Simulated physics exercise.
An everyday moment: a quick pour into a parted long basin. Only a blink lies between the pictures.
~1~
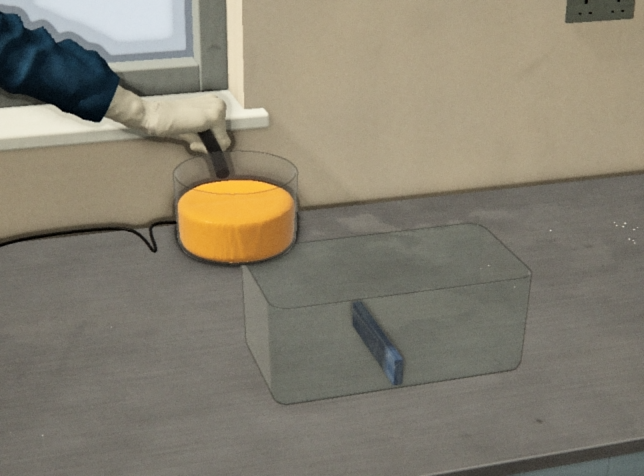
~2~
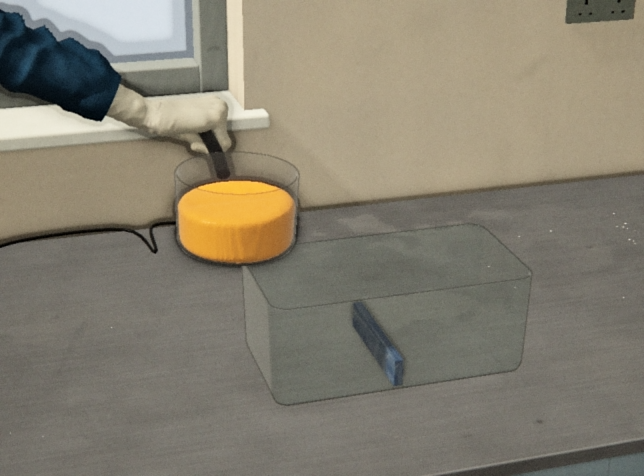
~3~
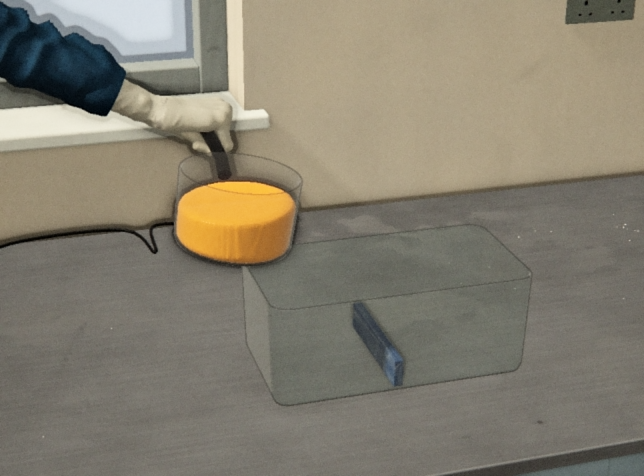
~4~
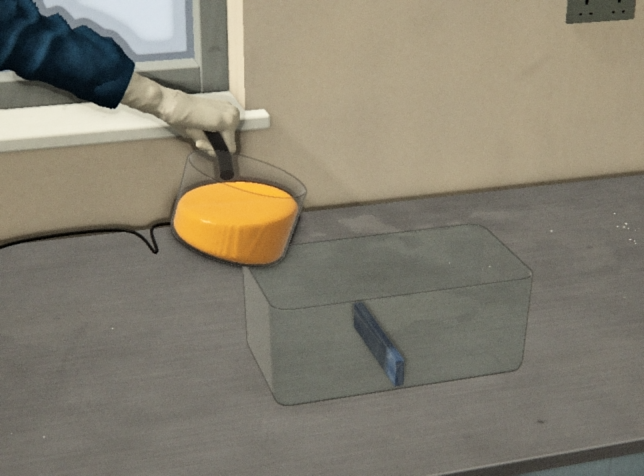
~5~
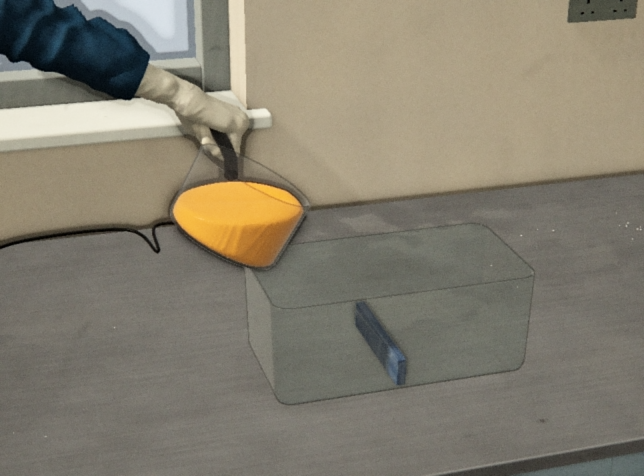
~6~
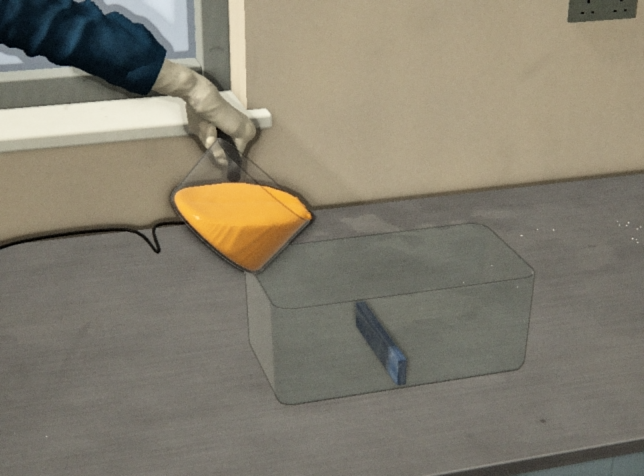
A grey worktop beside a white-silled window and a beige wall is seen from slightly above, with a socket at the upper right. A gloved hand in a dark blue sleeve holds a clear round container of orange juice at the left, near a long transparent basin with a blue divider. The hand steadily tips the container rightward, its juice slanting against the walls, while the view stays still.
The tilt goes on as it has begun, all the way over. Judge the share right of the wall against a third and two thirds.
It comes to less than a third.
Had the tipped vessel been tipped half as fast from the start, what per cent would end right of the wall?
Close to 5 per cent.
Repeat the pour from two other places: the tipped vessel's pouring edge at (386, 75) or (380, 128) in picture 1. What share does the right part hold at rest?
Roughly 85 per cent, and 90 per cent.
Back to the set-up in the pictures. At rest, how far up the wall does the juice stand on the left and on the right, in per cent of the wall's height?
Left about 70, right about 10.
A moment on, the tilt is 102° and 34 per cent is still to pour, 43 is left of the wall and 0 right of it.
Next, the tilt is 105° and 9 per cent is still to pour, 78 is left of the wall and 5 right of it.
Then the tilt is 105° and 1 per cent is still to pour, 82 is left of the wall and 12 right of it.
Later the tilt is 105° and 0 per cent is still to pour, 83 is left of the wall and 15 right of it.
In the end 82 per cent lies left of the wall, 15 right of it and 2 outside.
